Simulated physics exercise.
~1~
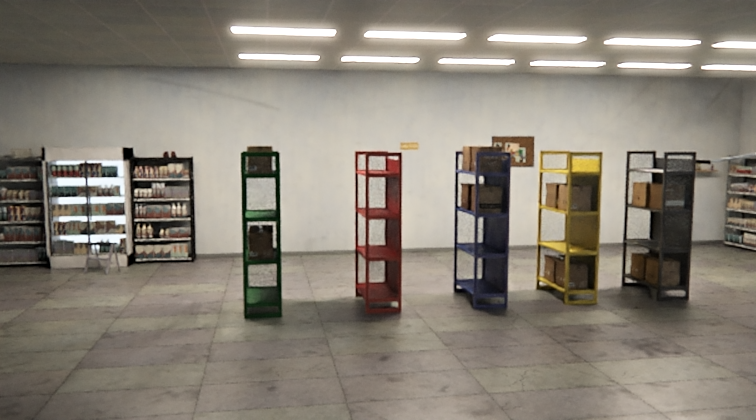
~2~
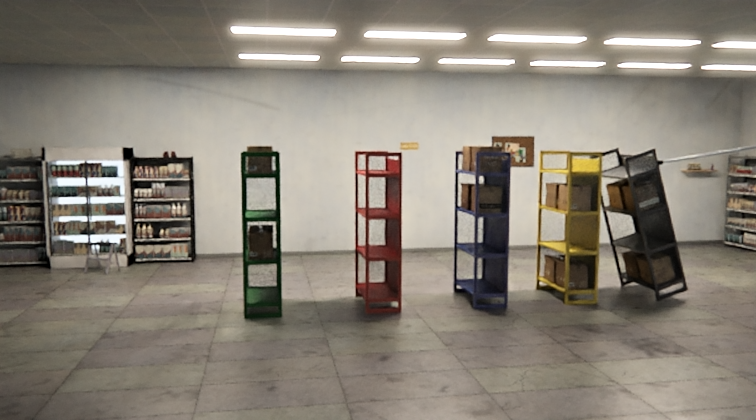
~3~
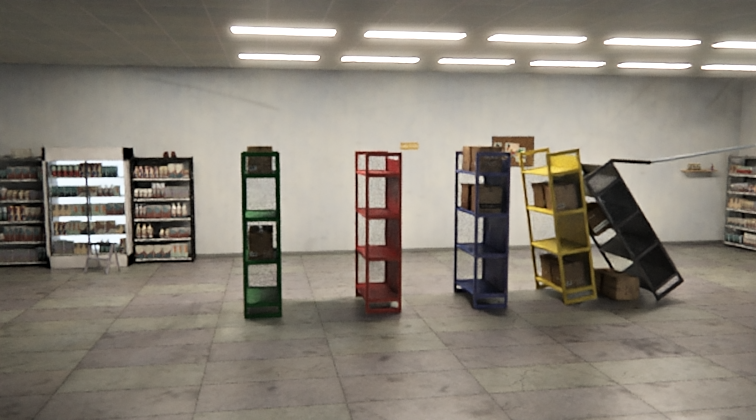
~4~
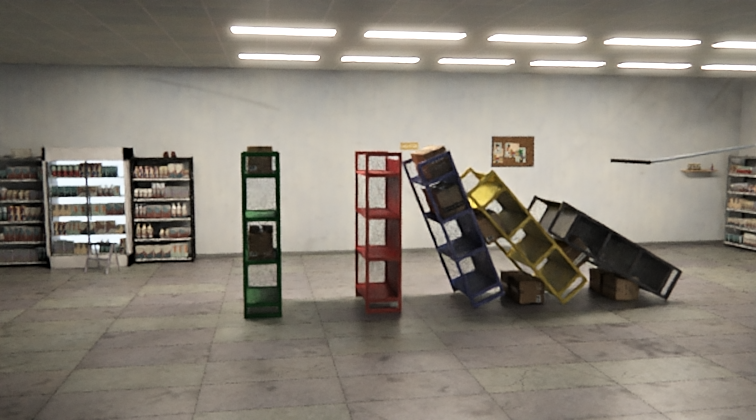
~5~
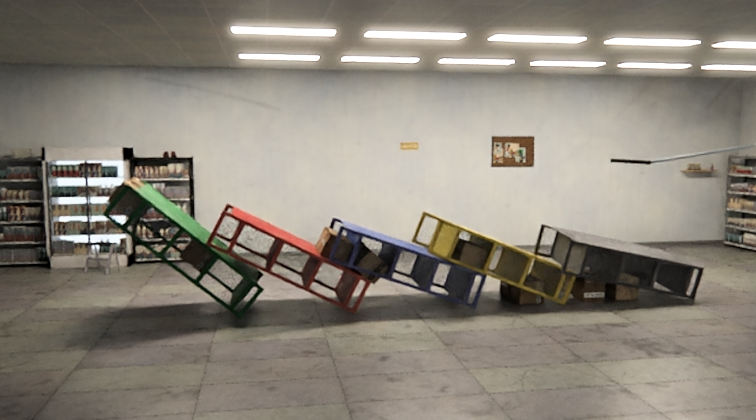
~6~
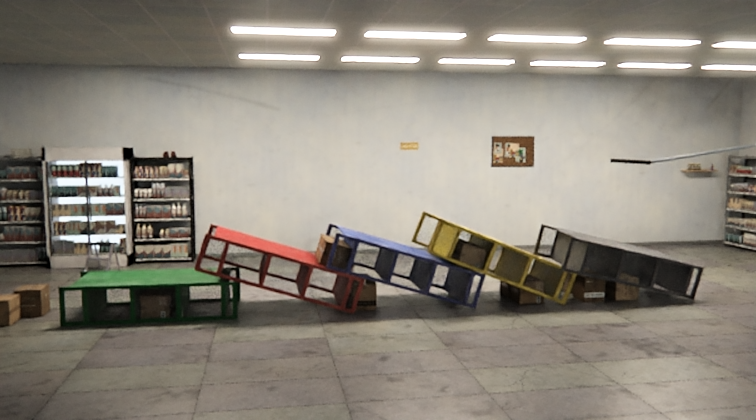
A pole tips the grey rack, toppling all five racks leftward until the green lies flat.
